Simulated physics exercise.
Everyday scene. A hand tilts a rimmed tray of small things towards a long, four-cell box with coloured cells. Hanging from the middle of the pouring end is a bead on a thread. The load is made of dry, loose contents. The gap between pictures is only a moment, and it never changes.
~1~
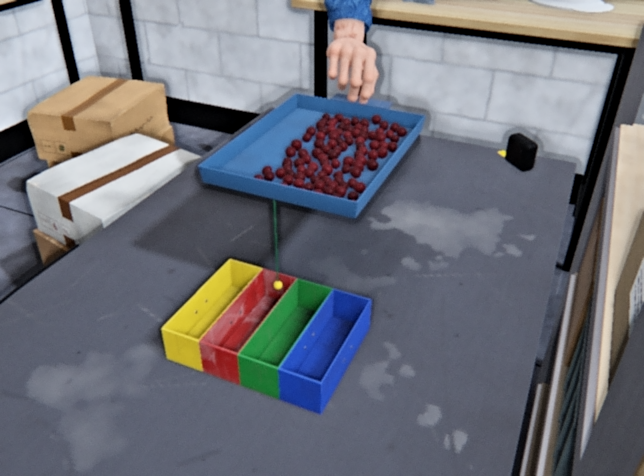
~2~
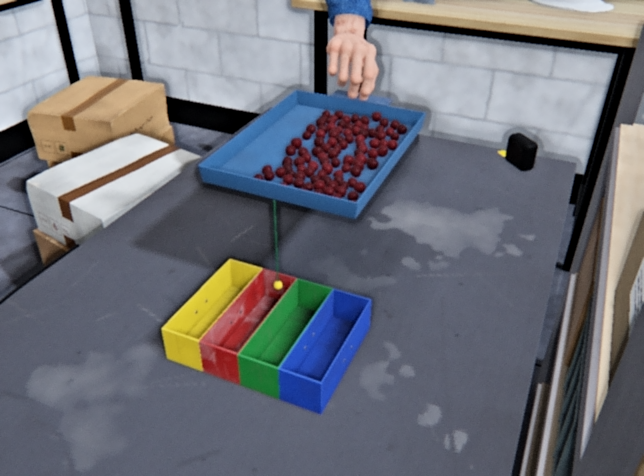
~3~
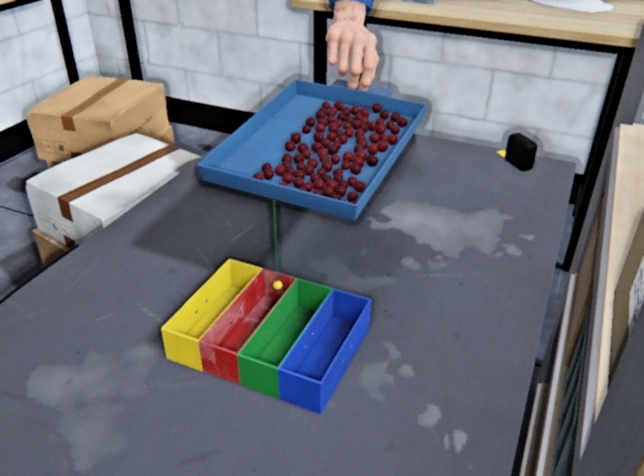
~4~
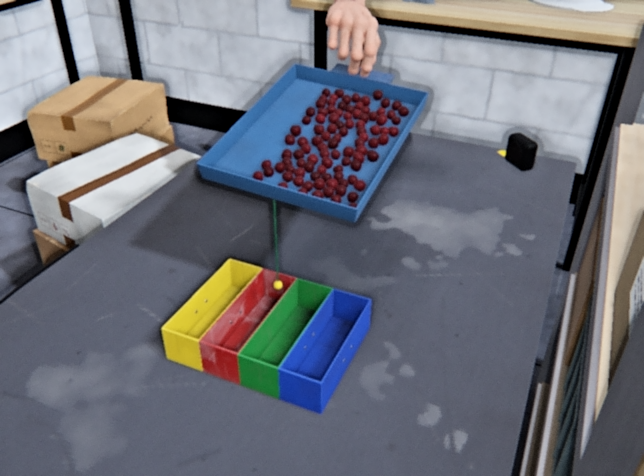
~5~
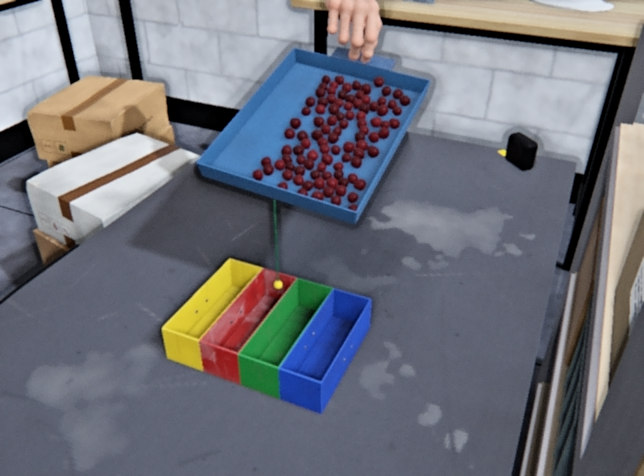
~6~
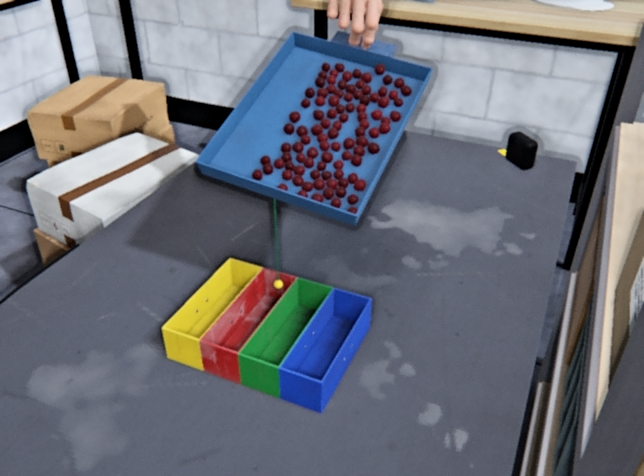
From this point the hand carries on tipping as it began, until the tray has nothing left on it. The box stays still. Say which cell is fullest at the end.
The blue cell is fullest at the end.
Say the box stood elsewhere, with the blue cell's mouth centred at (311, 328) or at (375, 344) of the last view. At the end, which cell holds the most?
First: The blue cell. Second: The green cell.
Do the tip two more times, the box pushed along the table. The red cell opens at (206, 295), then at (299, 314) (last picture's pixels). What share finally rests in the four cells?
Roughly 20 % and then 90 %.
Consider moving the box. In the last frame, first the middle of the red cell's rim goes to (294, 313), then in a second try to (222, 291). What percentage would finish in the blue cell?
20 %, 20 %.
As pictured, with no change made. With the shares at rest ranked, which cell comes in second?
That's the green one.
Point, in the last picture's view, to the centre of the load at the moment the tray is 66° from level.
In the last view, the load is centred near (327, 159).
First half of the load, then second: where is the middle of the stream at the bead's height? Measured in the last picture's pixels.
At about (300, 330), then at (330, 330).
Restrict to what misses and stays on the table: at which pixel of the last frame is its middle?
Close to (363, 409).
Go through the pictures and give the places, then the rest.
Corners of the pouring end at (202, 165) and (356, 201), level; middle of the load at (333, 156), dried cherries; bead on its thread at (278, 285); yellow cell at (182, 347); red cell at (220, 360); green cell at (259, 374); blue cell at (300, 388), in the first picture.
Corners of the pouring end at (202, 165) and (356, 201), level; middle of the load at (333, 154), in the second picture.
Corners of the pouring end at (201, 164) and (355, 204), tipped barely, lowest at the right corner; middle of the load at (333, 150), in the third picture.
Corners of the pouring end at (200, 163) and (355, 207), tipped a little, lowest at the right corner; middle of the load at (333, 144), in the fourth picture.
Corners of the pouring end at (200, 162) and (355, 210), tipped clearly, lowest at the right corner; middle of the load at (333, 138), in the fifth picture.
Corners of the pouring end at (199, 160) and (355, 213), tipped clearly, lowest at the right corner; middle of the load at (333, 134); yellow cell at (183, 346); red cell at (220, 359); green cell at (259, 373); blue cell at (301, 387), in the sixth picture.
Soon, tray tipped steeply; all on the tray.
A while on, tray tipped past a quarter turn; all on the tray.
Towards the end, tray tipped past a quarter turn; about a third in the blue cell; about a quarter in the green cell; a small part in the red cell; about a quarter falling or outside the box.
Finally, tray tipped past a quarter turn; about a third in the blue cell; about a quarter in the green cell; a small part in the red cell; none in the yellow cell; about a quarter outside the box.
